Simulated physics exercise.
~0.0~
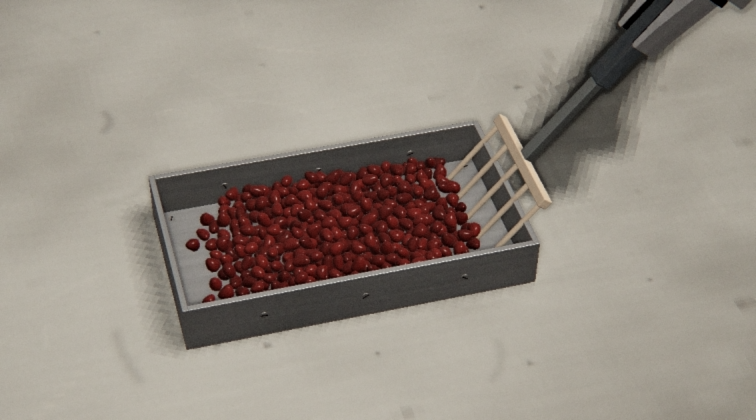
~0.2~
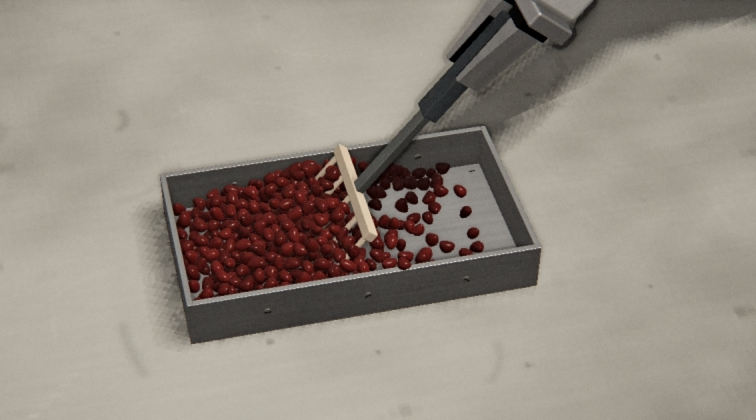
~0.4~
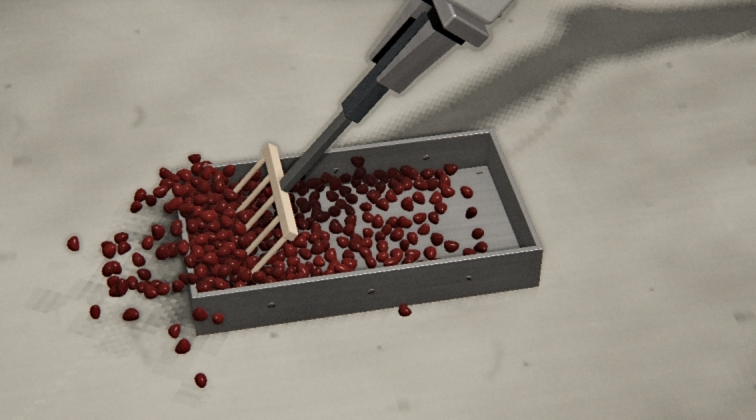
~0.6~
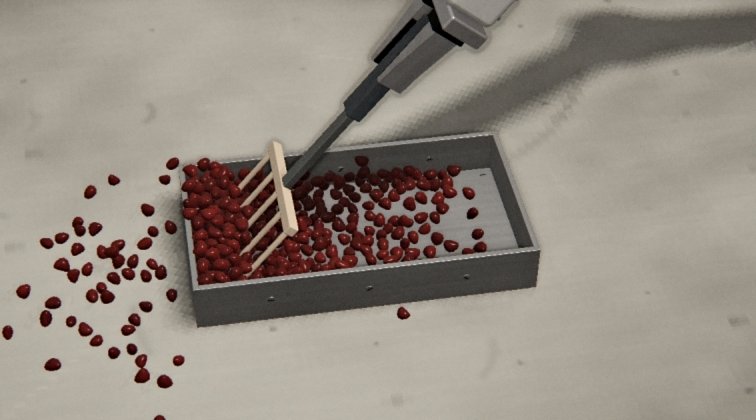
A robot arm dragged a pale rake leftward through a grey tray of dark red beans, heaping them against the far left end until some spilled over the edge and scattered across the table, while most stayed in the tray.
